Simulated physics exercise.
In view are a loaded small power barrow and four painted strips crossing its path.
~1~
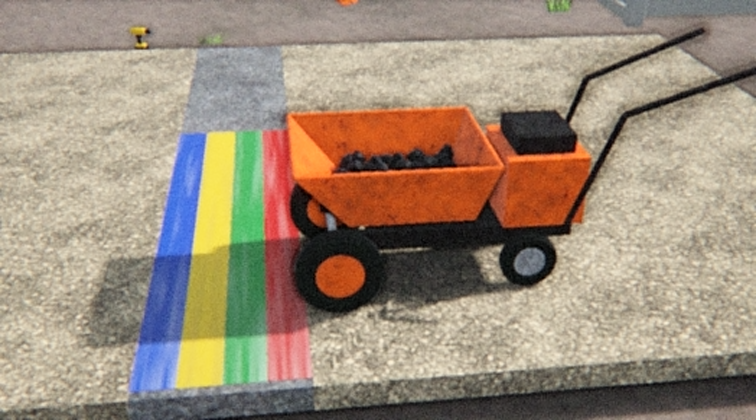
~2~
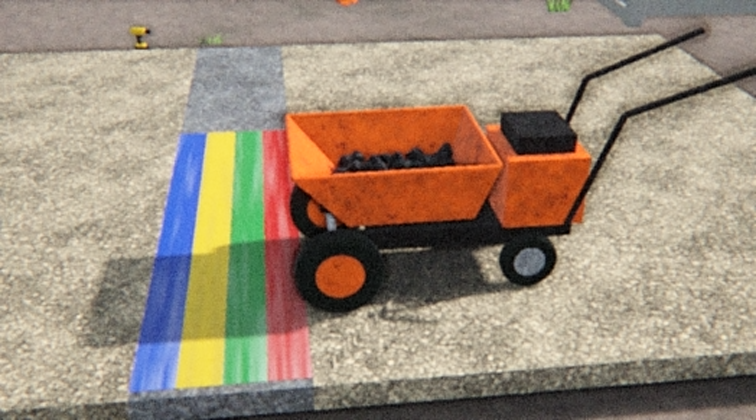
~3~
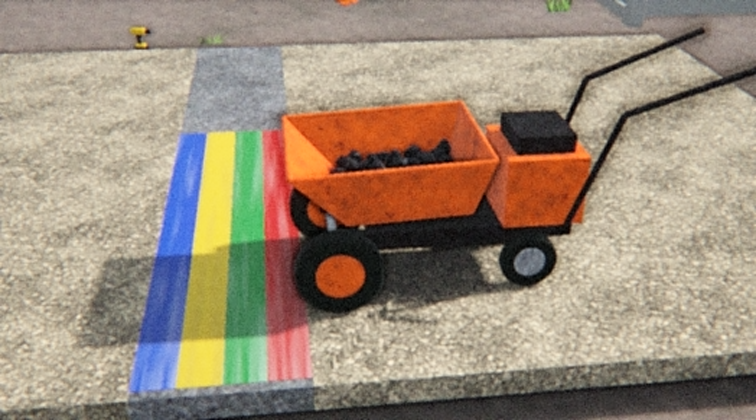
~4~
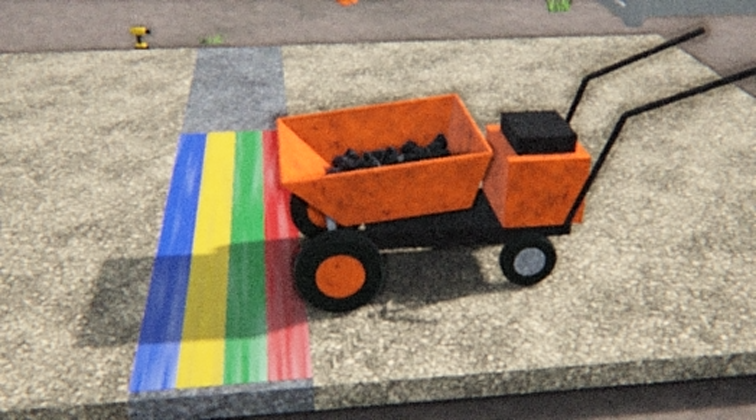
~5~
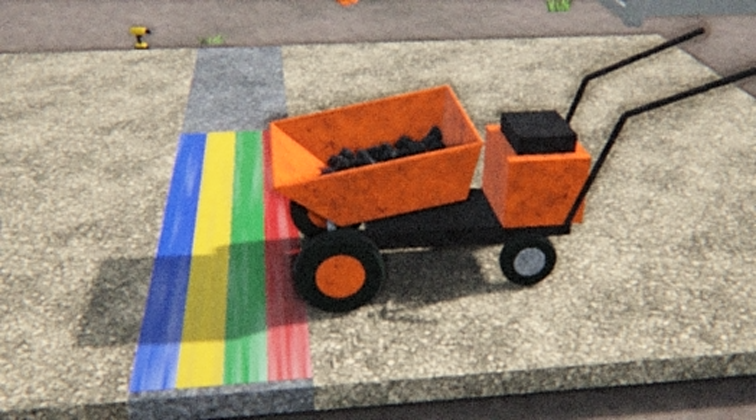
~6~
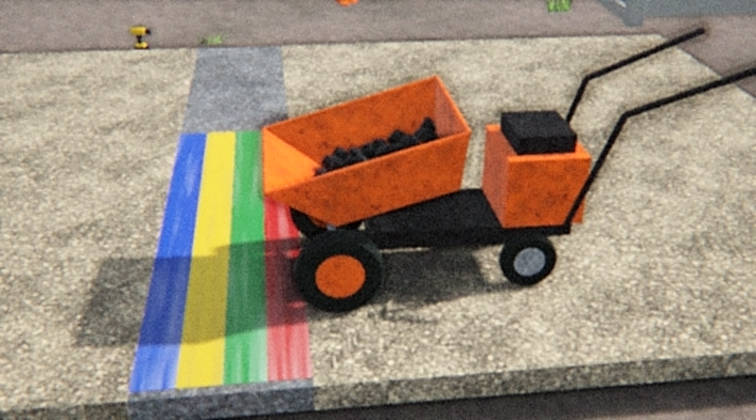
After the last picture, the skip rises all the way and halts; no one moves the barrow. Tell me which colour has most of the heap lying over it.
Most of the heap lies over yellow.
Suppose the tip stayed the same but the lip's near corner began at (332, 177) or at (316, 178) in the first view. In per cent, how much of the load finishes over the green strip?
In order, 40 % followed by 20 %.
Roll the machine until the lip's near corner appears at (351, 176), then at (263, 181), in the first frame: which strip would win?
First spot: That green strip; second spot: The blue one.
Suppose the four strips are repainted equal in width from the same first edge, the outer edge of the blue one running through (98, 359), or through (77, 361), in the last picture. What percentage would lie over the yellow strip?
Roughly 50 per cent first, then 50 per cent.
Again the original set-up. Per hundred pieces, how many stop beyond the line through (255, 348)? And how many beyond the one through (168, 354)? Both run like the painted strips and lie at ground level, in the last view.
That's 90 in a hundred for the first and 40 in a hundred for the second.
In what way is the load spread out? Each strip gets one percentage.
Shares by strip - red: 0 per cent; green: 0 per cent; yellow: 45 per cent; blue: 30 per cent.
Shortly afterwards, skip tipped steeply; the whole lot in the skip.
Next, skip tipped right over; near two thirds in the skip; near a quarter over the yellow strip; a little over the blue strip; only a few off the paint.
Some moments later, skip tipped right over; a little in the skip; near half over the yellow strip; near a third over the blue strip; a little off the paint.
In the end, skip tipped right over; a little in the skip; none at all over the red strip; none at all over the green strip; near half over the yellow strip; near a third over the blue strip; a little off the paint.
